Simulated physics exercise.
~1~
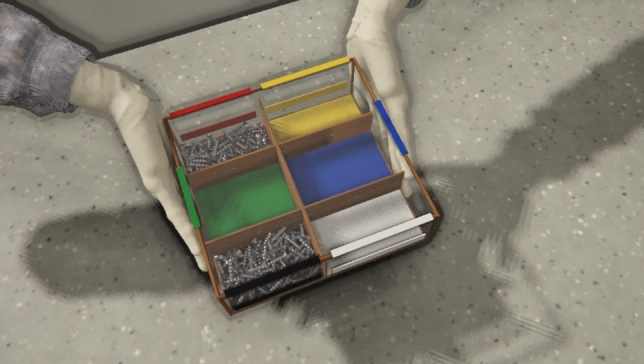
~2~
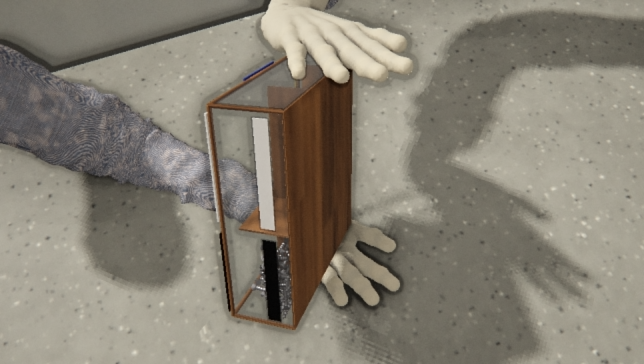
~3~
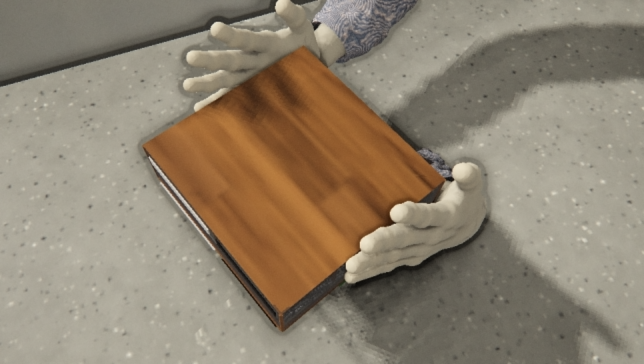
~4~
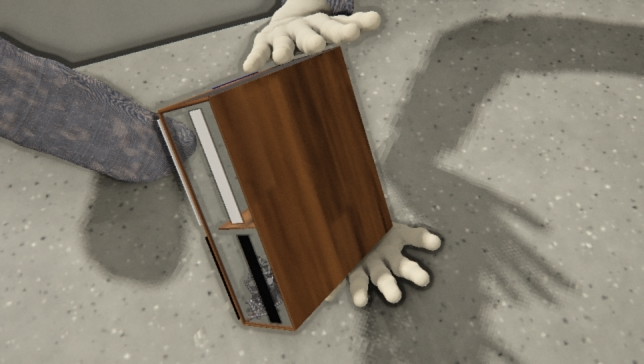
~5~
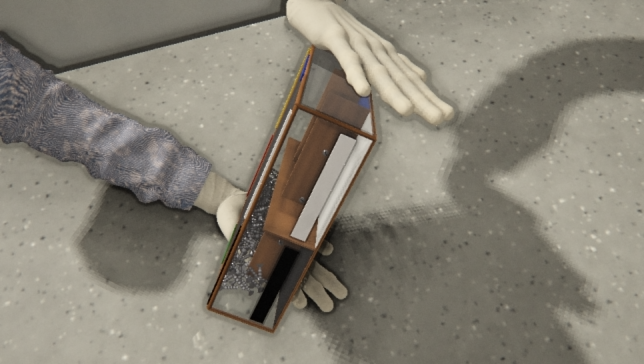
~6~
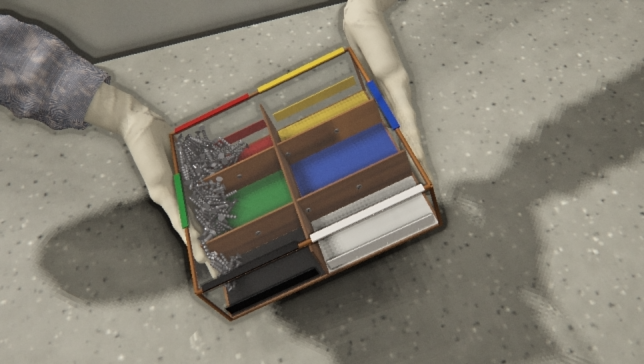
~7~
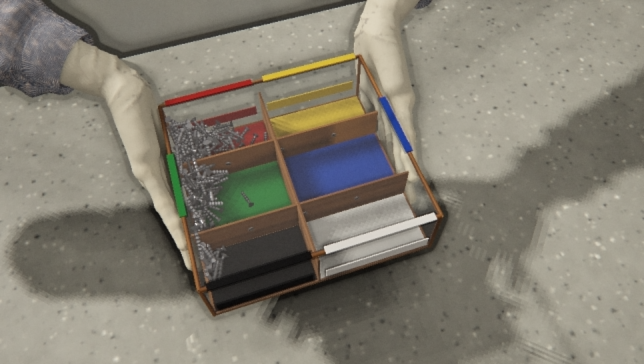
A divided box of screws is flipped over by two hands and back, shifting screws into green.
